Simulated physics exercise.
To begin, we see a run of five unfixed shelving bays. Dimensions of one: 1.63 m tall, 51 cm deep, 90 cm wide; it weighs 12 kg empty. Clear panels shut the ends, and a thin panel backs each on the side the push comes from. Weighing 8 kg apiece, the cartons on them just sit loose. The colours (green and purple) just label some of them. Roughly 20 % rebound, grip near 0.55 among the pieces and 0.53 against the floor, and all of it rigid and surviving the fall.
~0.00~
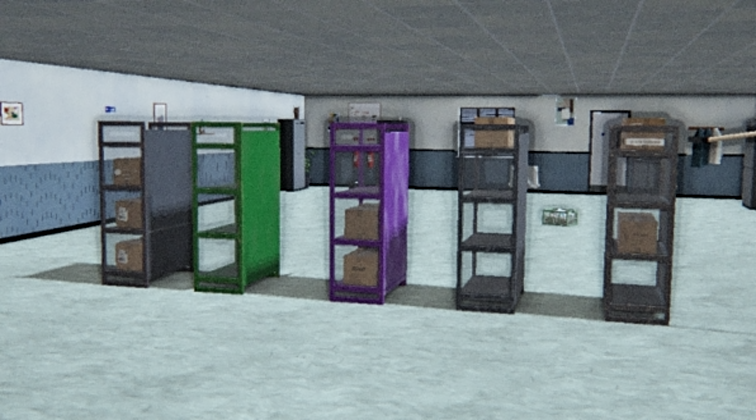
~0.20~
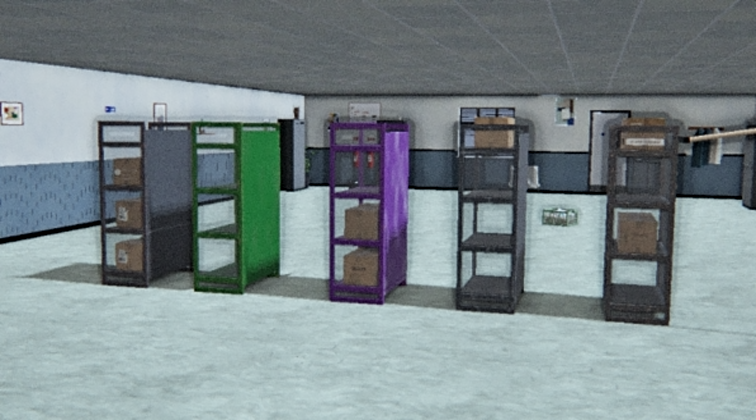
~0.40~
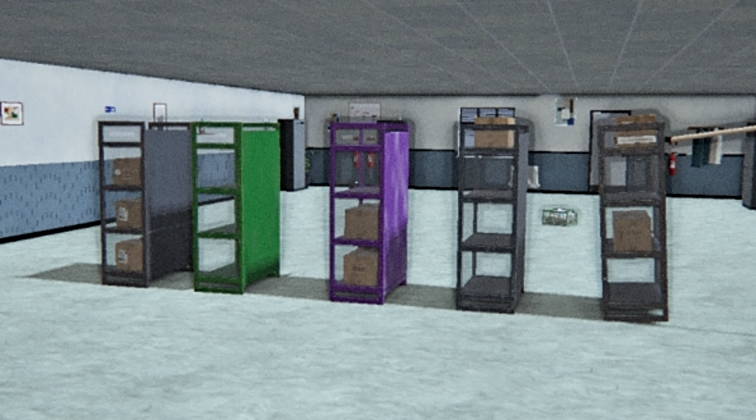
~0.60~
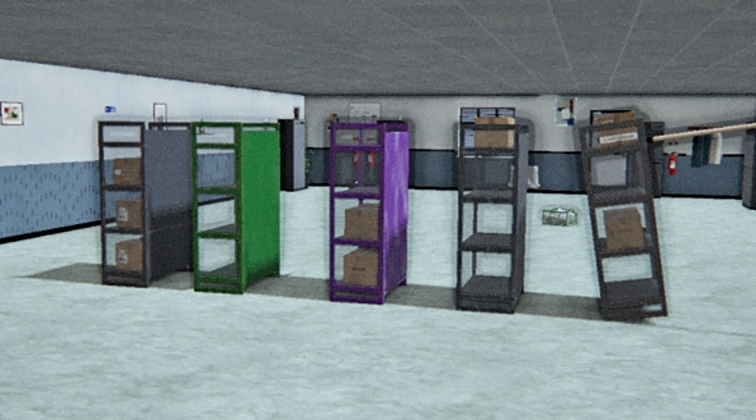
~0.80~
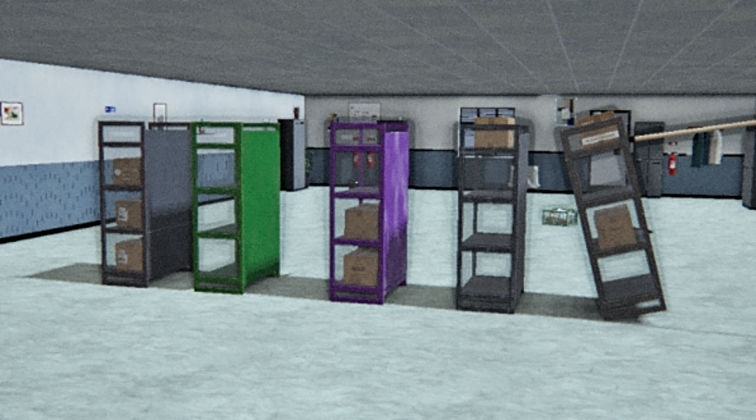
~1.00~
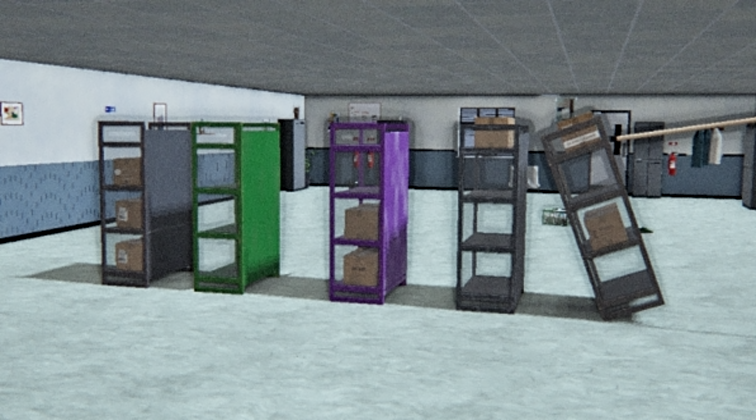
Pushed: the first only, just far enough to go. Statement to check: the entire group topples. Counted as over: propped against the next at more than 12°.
Chain reaction: Broken.
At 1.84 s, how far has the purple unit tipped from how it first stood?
Angle from initial pose, roughly 0 deg - estimate.
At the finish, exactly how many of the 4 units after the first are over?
That makes 3 in total.
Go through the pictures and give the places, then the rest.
In the first picture (pixels give the middle of a visible side), pole end (706, 140) 17 cm from the first unit; green unit (217, 209); purple unit (356, 214); none of the others has stirred.
The second picture shows pole end (687, 140) 34 mm from the first unit; green unit (217, 209).
The third picture shows pole end (669, 140) pushing; purple unit (356, 214); none of the others has stirred.
The fourth picture shows pole end (651, 140) pushing; purple unit (356, 214); none of the others has stirred.
The fifth picture shows pole end (632, 139) pushing; purple unit (356, 214); none of the others has stirred.
The sixth picture shows pole end (615, 139) pushing; purple unit (356, 214); green unit (217, 209); none of the others has stirred.
After 1.84 s, 4 cartons spilt or dropped; 1 of the 4 other units over.
After 2.64 s, 6 cartons spilt or dropped; 2 of the 4 other units over; purple unit 38° from how it stood; green unit 7° from how it stood.
In the end (3.9 s), 8 cartons spilt or dropped; 3 of the 4 other units over; purple unit 53° from how it stood; green unit 13° from how it stood. One left standing. From the last view, middles, purple unit near (295, 219), green unit near (198, 199).
